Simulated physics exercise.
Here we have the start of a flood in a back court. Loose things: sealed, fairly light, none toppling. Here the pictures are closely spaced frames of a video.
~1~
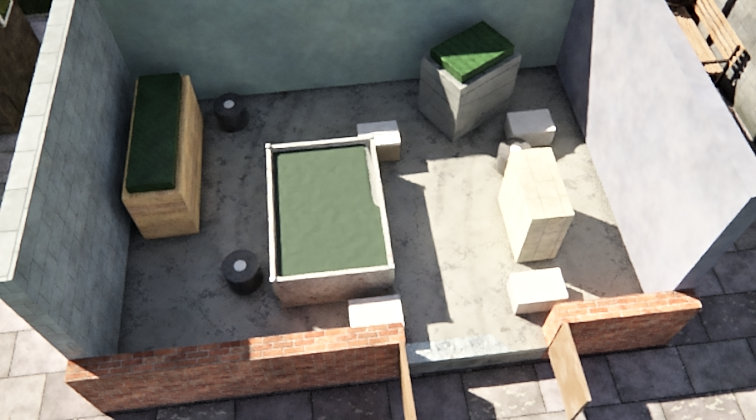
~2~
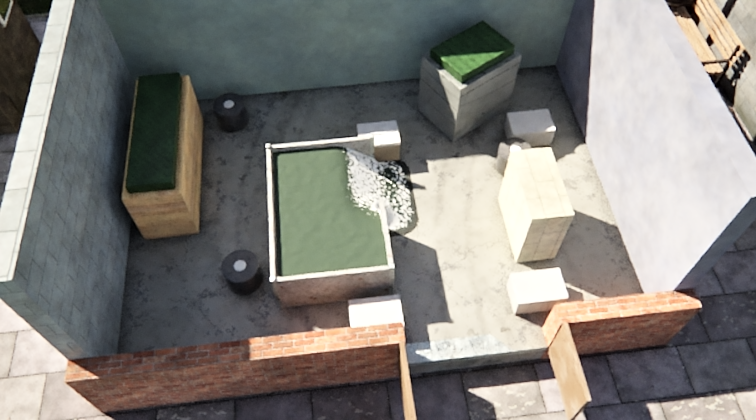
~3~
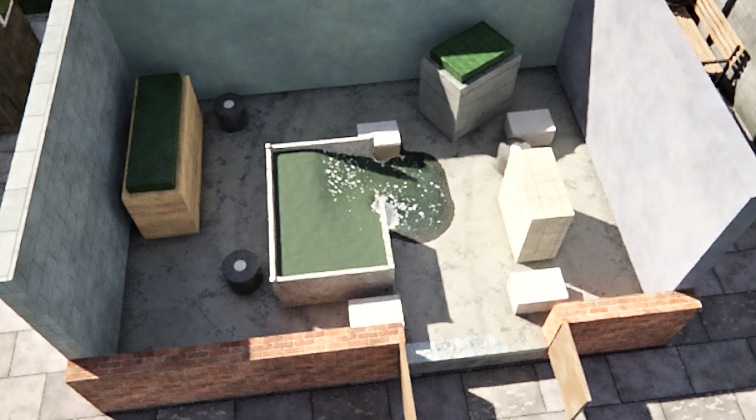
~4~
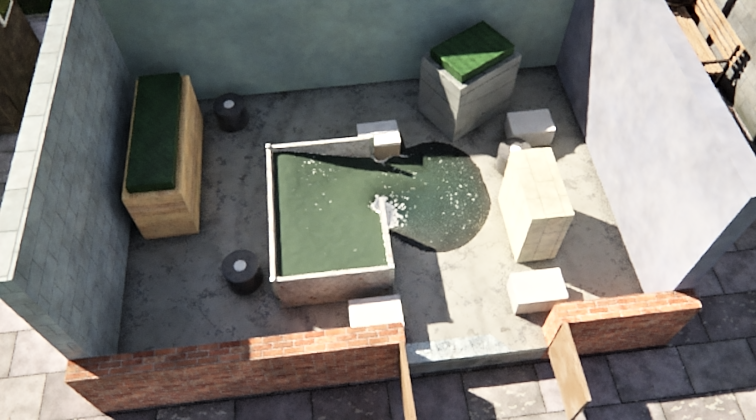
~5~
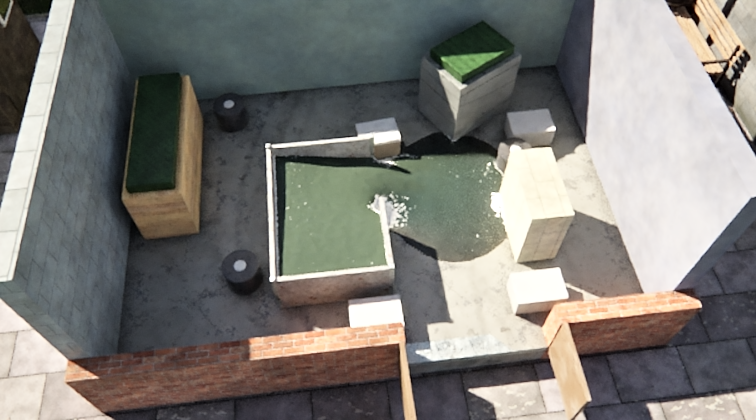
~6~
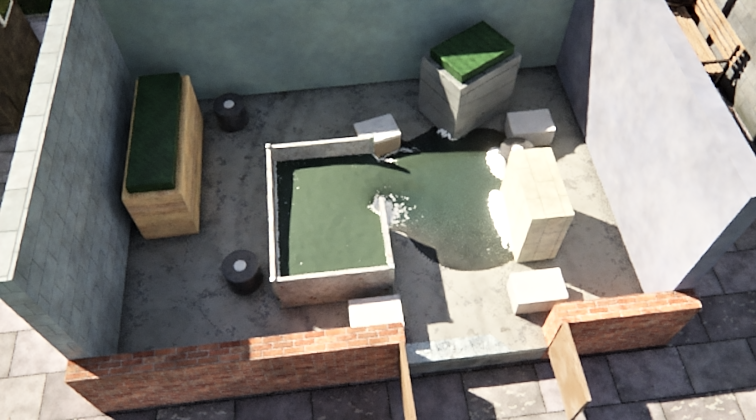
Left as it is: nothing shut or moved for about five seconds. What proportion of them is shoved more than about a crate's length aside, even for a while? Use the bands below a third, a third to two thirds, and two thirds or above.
It falls a third to two thirds.
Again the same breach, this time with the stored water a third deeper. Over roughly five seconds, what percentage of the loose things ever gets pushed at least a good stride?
Something like 40 in a hundred of them.
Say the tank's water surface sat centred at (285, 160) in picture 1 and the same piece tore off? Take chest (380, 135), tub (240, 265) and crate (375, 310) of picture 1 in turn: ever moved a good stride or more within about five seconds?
Result per object - went far, stayed close, stayed close.
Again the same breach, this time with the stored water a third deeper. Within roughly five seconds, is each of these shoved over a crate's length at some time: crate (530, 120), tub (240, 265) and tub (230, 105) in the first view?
In the order asked: Over that distance, below that distance and below that distance.
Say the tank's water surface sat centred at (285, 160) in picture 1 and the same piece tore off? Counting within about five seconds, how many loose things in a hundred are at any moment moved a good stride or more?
About 60 per cent.
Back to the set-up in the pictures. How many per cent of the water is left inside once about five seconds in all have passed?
By my count, 88 per cent.
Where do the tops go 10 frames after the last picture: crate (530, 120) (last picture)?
(555, 87), roughly.
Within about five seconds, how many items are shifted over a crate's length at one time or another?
I get 3.
A moment on, 0 of 7 are well off their spots; 0 afloat.
Next, 2 of 7 are well off their spots; 3 afloat.
Later, 2 of 7 are well off their spots; 3 afloat.
In the end, 2 of 7 are well off their spots, and 3 have been at some point; 2 afloat.
